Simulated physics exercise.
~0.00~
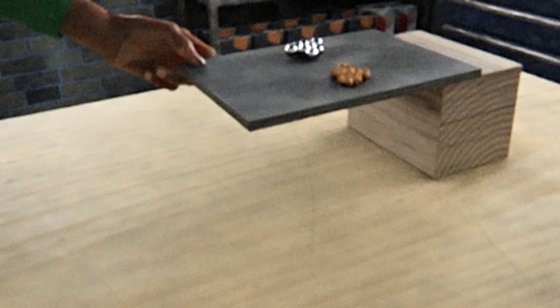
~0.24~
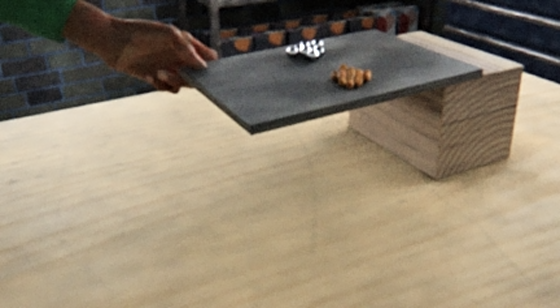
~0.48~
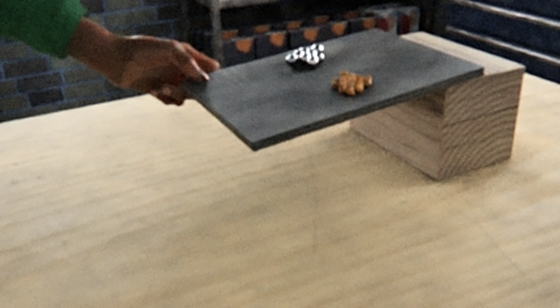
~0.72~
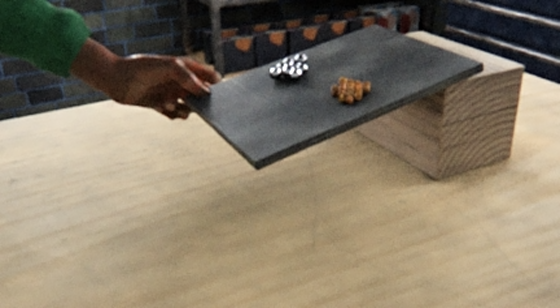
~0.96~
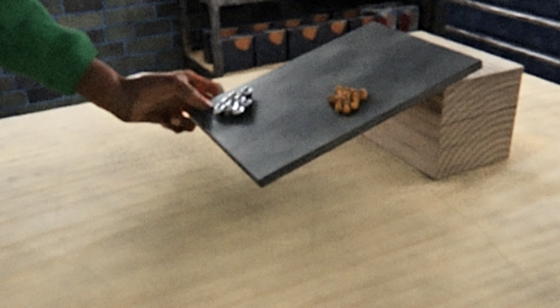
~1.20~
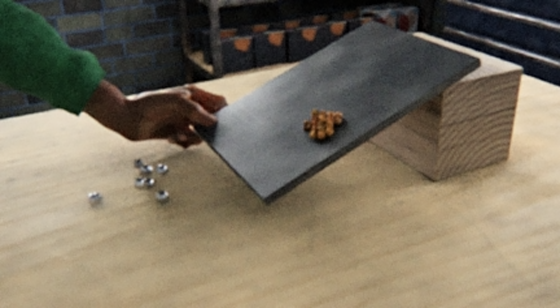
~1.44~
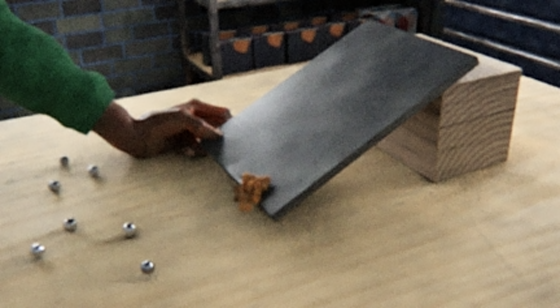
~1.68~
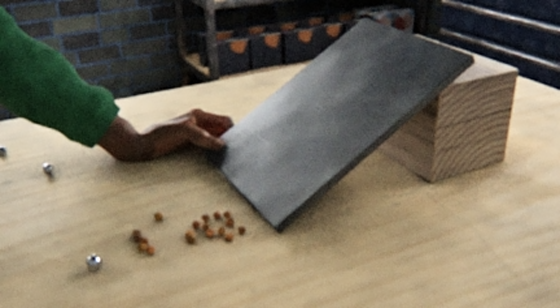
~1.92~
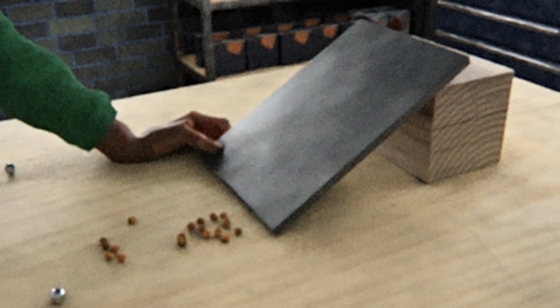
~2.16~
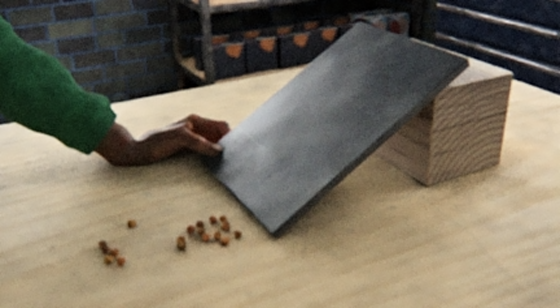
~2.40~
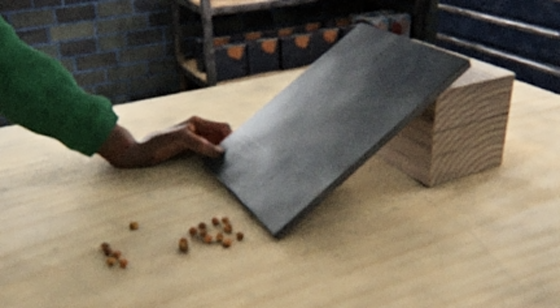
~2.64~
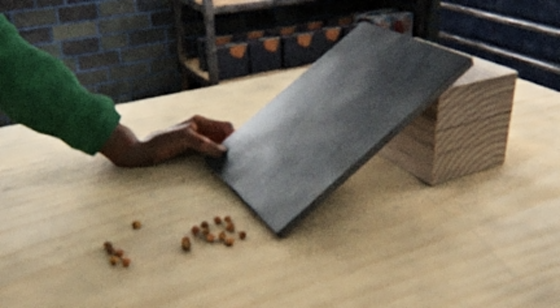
A hand in a green sleeve holds the left end of a dark grey board, its right end resting on a pale wooden block on a light wooden table, seen from slightly above in a brick-walled room with shelves behind. A silvery cluster sits at the far side and an orange-brown cluster nearer. As the hand lowers its end, the silvery pieces slide first, spill off and roll away leftward. The brown pieces follow, tumbling off the low edge and scattering nearby. Finally the board rests as a steep ramp, the brown bits lie still, and the silvery balls, having gone farther, are out of view.
